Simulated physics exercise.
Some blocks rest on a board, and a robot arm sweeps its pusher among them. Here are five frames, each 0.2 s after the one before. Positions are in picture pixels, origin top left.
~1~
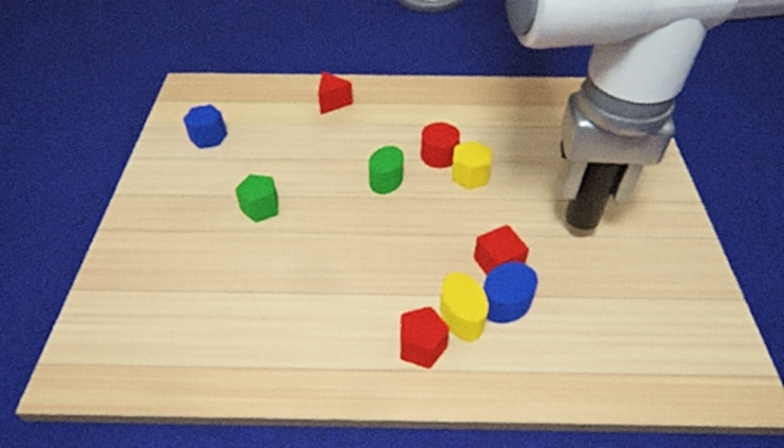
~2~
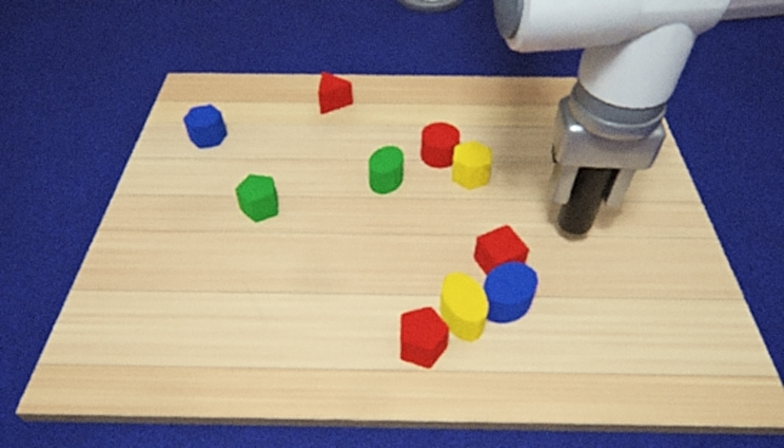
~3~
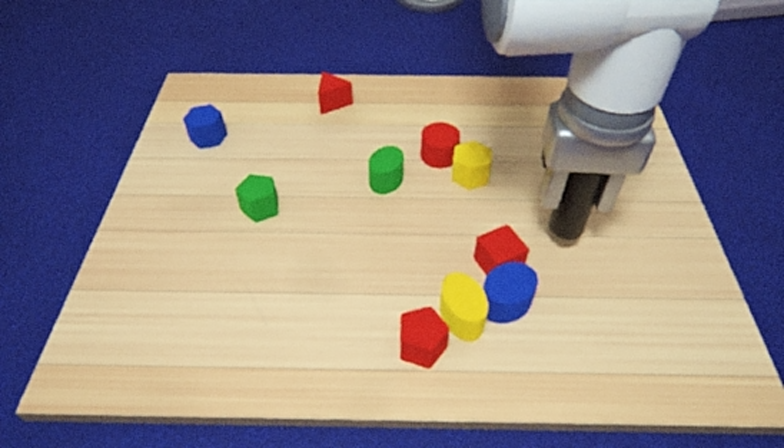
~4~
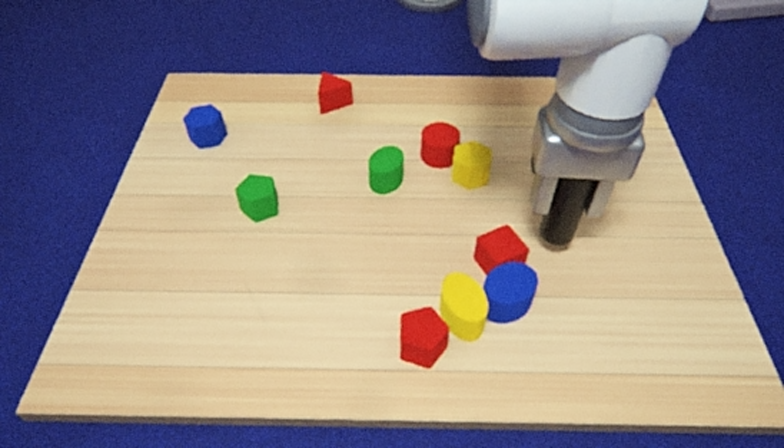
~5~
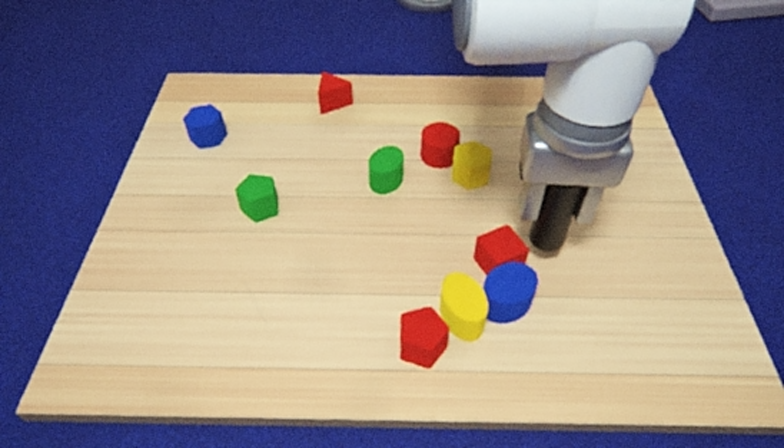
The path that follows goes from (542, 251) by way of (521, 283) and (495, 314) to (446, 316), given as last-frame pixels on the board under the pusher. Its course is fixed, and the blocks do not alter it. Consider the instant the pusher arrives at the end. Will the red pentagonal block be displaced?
Yes.
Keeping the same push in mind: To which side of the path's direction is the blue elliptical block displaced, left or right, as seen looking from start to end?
Shifted left.
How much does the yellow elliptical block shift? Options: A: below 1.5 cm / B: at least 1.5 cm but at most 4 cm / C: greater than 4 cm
My answer is option C.
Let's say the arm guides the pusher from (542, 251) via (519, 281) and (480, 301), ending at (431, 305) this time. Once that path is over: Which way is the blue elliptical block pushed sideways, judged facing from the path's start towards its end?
Sideways shift: Left.
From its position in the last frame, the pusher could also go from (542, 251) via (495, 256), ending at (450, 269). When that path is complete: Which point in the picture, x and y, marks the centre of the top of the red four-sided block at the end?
That would be at about pixel (423, 266).
The first path, step by step. One third of the way, pusher (525, 270); yellow elliptical block (457, 300), turned 15° clockwise; red four-sided block (489, 249), turned 40° clockwise; blue elliptical block (506, 295).
Two thirds of the way, pusher (496, 303); yellow elliptical block (454, 300), turned 20° clockwise; red four-sided block (486, 250), turned 55° clockwise; blue elliptical block (498, 335).
At the end, pusher (448, 304); red pentagonal block (390, 341), turned 20° anticlockwise; yellow elliptical block (409, 304); red four-sided block (486, 250), turned 55° clockwise; blue elliptical block (497, 338).
